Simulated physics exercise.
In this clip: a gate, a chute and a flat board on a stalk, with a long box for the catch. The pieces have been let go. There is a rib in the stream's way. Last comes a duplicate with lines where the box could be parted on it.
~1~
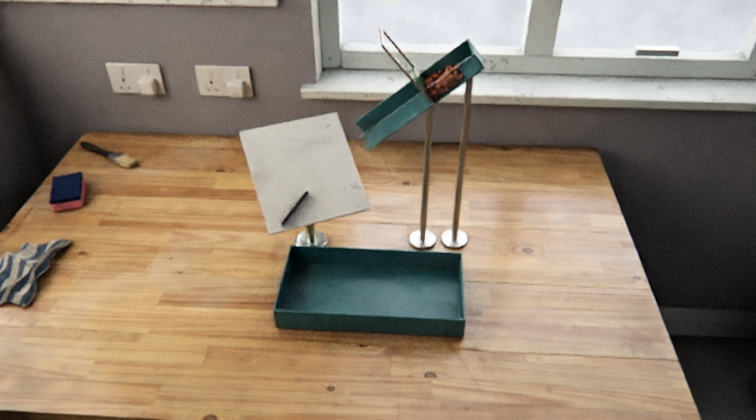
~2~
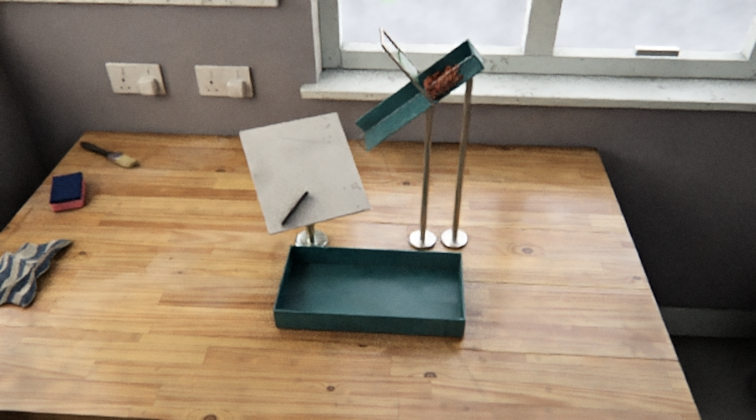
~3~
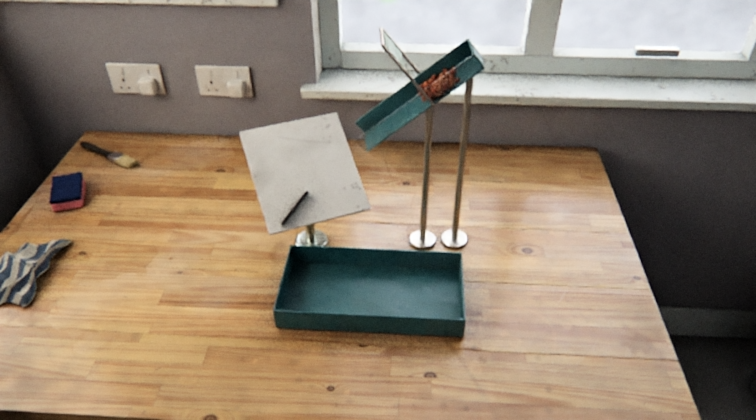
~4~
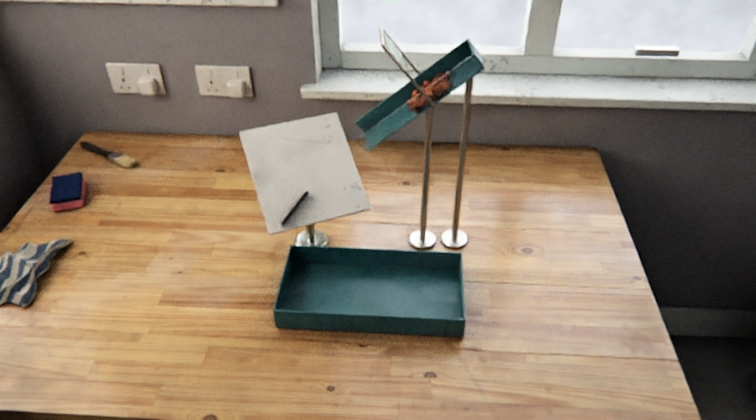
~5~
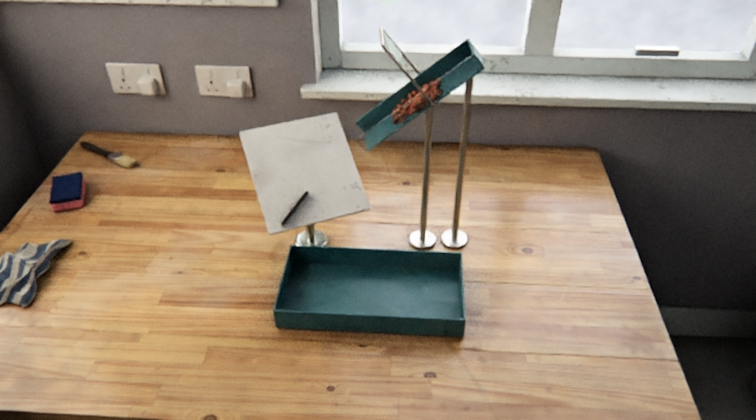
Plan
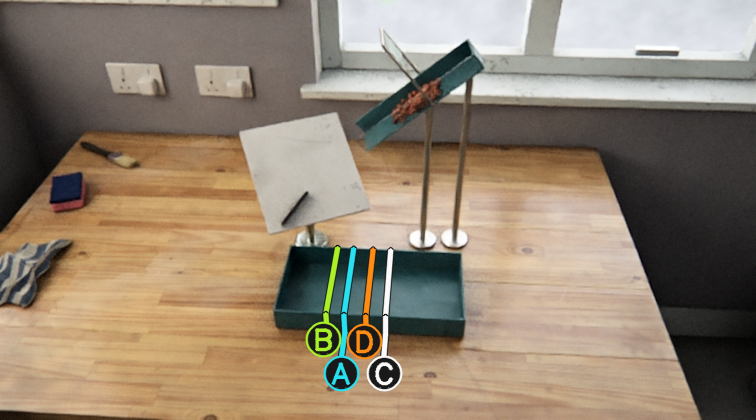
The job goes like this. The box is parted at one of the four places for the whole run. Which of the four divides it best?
Use line B.
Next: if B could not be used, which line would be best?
It is A.
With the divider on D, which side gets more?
More lands on the left.
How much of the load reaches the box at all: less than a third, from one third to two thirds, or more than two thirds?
More than two thirds.
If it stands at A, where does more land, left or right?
Left.
On the marked copy, line A crosses the front rim at (343, 314); line B crosses the front rim at (325, 313); line C crosses the front rim at (385, 316); line D crosses the front rim at (365, 315).
With A, of what is caught, most on the left of the divider, about a quarter on the right.
With B, of what is caught, about half on the left of the divider, about half on the right.
With C, of what is caught, all on the left of the divider, none on the right.
With D, of what is caught, nearly all on the left of the divider, a small part on the right.
